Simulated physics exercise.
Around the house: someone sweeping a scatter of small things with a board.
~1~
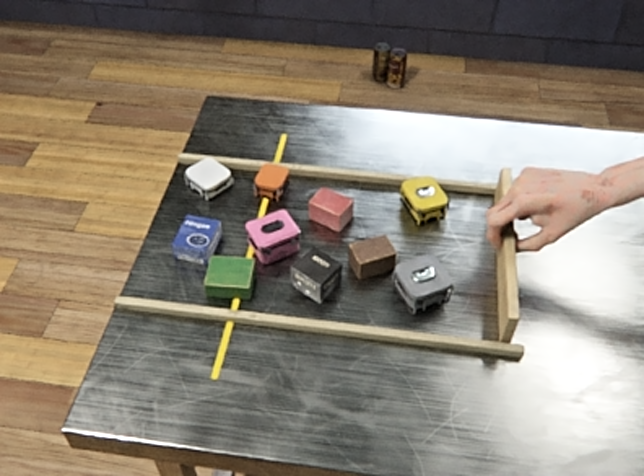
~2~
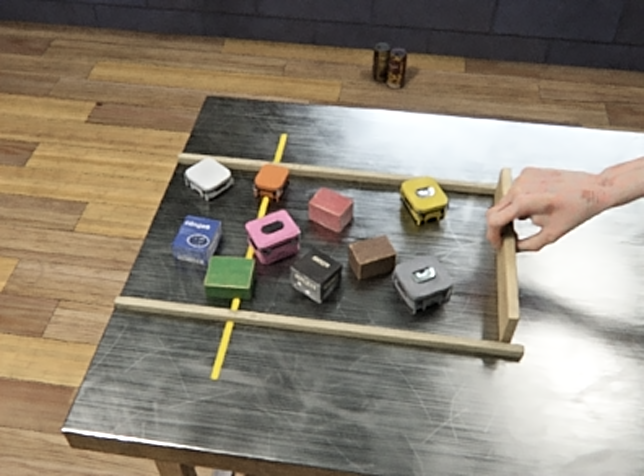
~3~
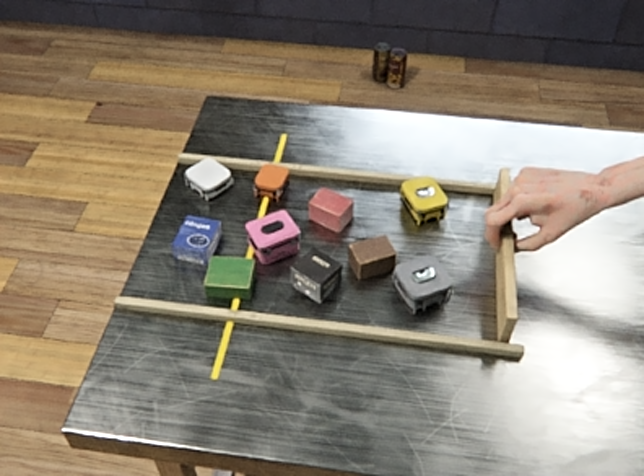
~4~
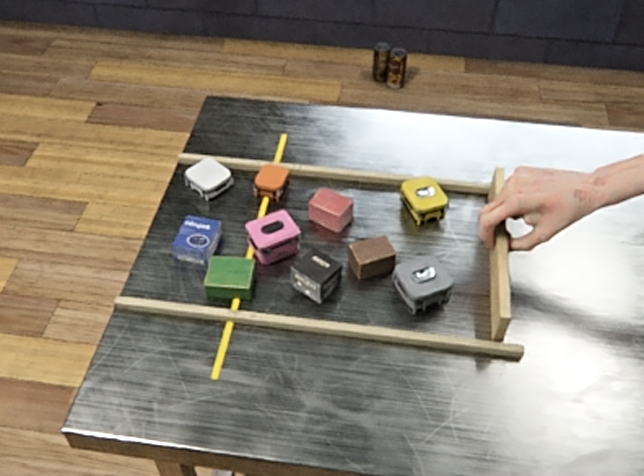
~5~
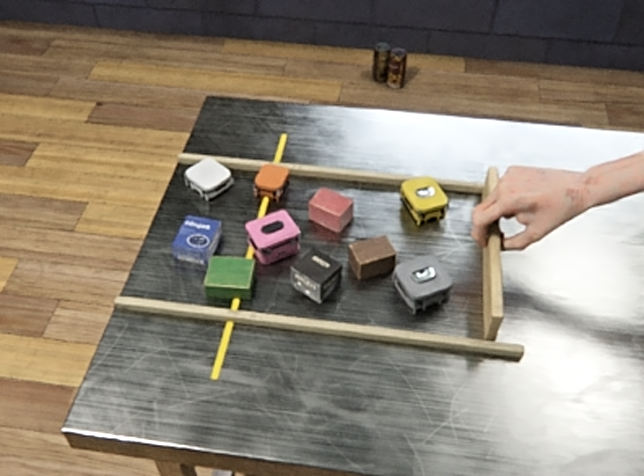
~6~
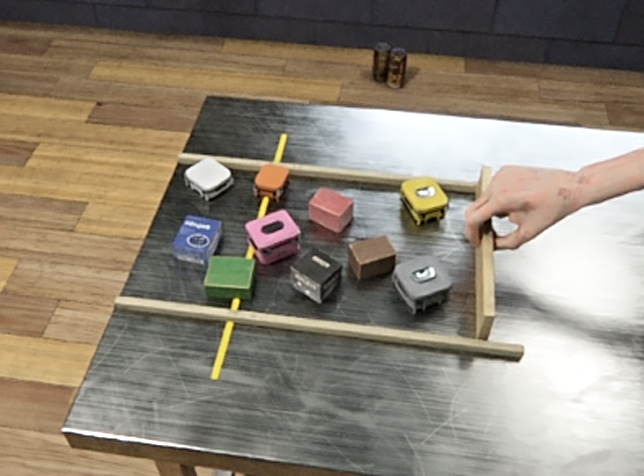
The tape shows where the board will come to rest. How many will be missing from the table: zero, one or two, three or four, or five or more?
The number that fall off is zero.
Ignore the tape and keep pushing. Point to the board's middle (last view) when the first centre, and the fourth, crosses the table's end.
First at (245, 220), next at (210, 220).
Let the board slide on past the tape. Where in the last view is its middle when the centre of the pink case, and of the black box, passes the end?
Near (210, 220) and (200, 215).
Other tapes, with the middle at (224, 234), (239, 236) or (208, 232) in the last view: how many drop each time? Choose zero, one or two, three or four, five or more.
The falls would be three or four; just one or two; 3 or 4.
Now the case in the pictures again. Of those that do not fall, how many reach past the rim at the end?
3 of them.
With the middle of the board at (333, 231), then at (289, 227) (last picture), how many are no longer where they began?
The counts are 7 and 9.
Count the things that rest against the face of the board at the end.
That makes 4.
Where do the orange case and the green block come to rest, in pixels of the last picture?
The orange case at (224, 179), the green block at (138, 277).
Soon after, none off yet; white case at rest near (209, 180); blue box at rest near (198, 240); green block at rest near (231, 278).
In the end, the number that fall off is zero.
